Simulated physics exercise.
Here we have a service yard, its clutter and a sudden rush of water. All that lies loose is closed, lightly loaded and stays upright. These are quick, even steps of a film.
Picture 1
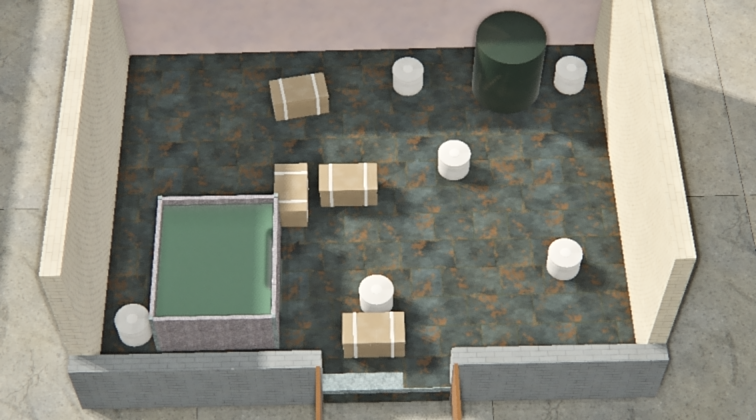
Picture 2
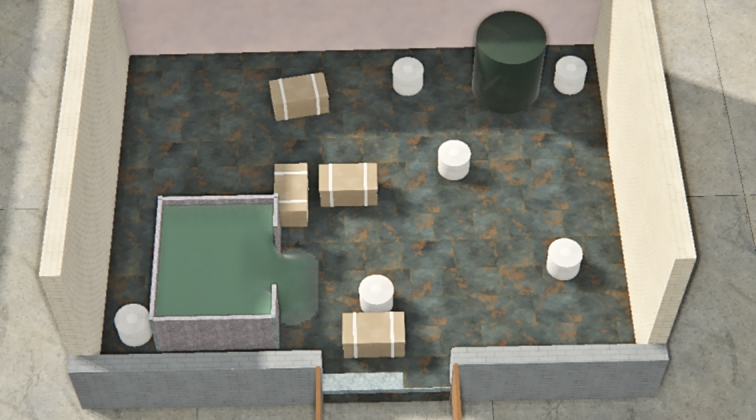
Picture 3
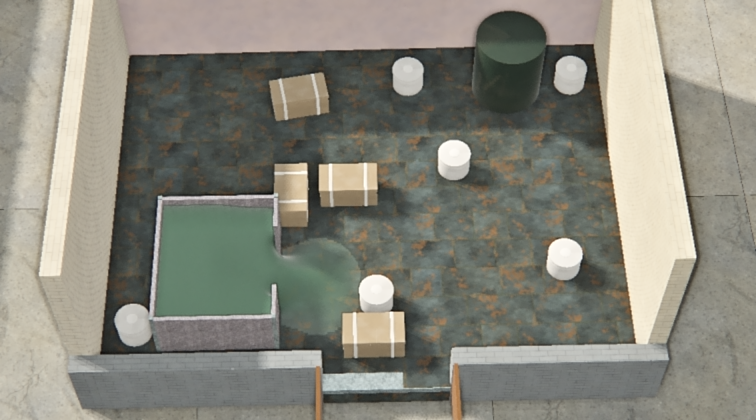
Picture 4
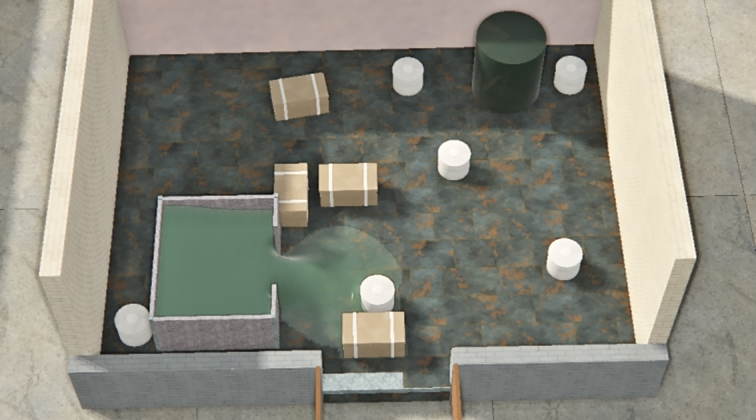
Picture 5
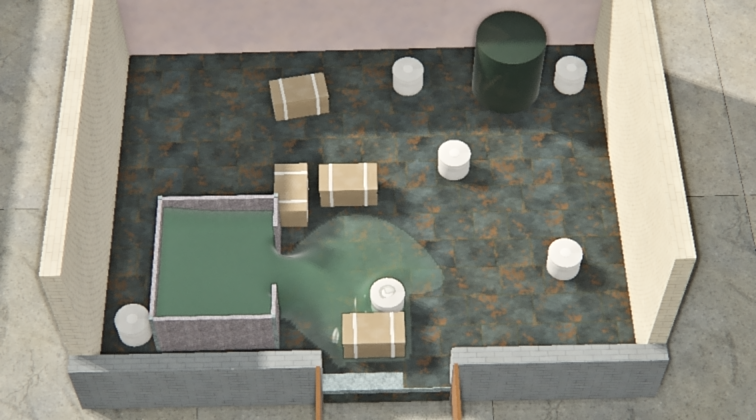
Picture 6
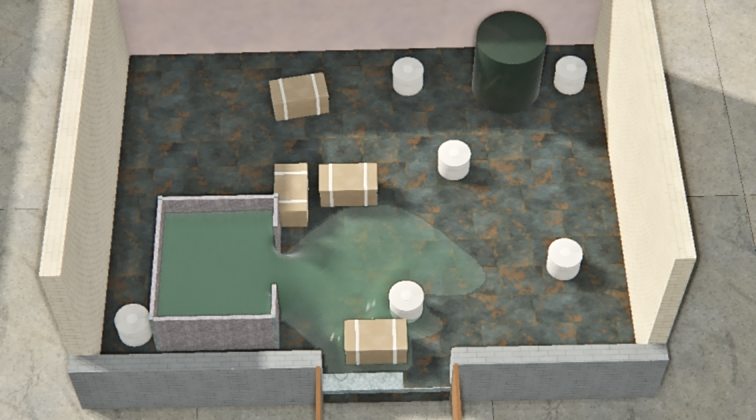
Green water pours from a walled tank across the yard, nudging a white tub right.
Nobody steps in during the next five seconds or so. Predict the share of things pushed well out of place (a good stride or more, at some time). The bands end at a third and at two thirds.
Share: From one to two thirds.
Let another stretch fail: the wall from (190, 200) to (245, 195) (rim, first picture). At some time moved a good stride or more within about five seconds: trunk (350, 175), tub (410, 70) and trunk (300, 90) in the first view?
In turn: No, swept aside, yes.
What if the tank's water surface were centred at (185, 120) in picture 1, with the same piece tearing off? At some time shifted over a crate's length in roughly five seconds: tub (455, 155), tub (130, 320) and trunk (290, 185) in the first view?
One after the other: Shifted that much, under that, shifted that much.
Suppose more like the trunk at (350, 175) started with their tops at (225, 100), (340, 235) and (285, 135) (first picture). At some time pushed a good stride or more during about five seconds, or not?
As listed: Never so far, pushed that far, less than that.
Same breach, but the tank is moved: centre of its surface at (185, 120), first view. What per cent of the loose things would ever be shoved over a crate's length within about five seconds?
Near 60 in a hundred.
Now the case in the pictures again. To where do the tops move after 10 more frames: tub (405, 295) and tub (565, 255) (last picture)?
Close to (591, 310) and (608, 250).
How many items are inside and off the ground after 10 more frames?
0 of them.
A moment on, 2 of 10 are well off their spots; 0 afloat.
Next, 3 of 10 are well off their spots; 0 afloat.
Later, 3 of 10 are well off their spots; 2 afloat.
In the end, 4 of 10 are well off their spots, and 4 have been at some point; 0 afloat.
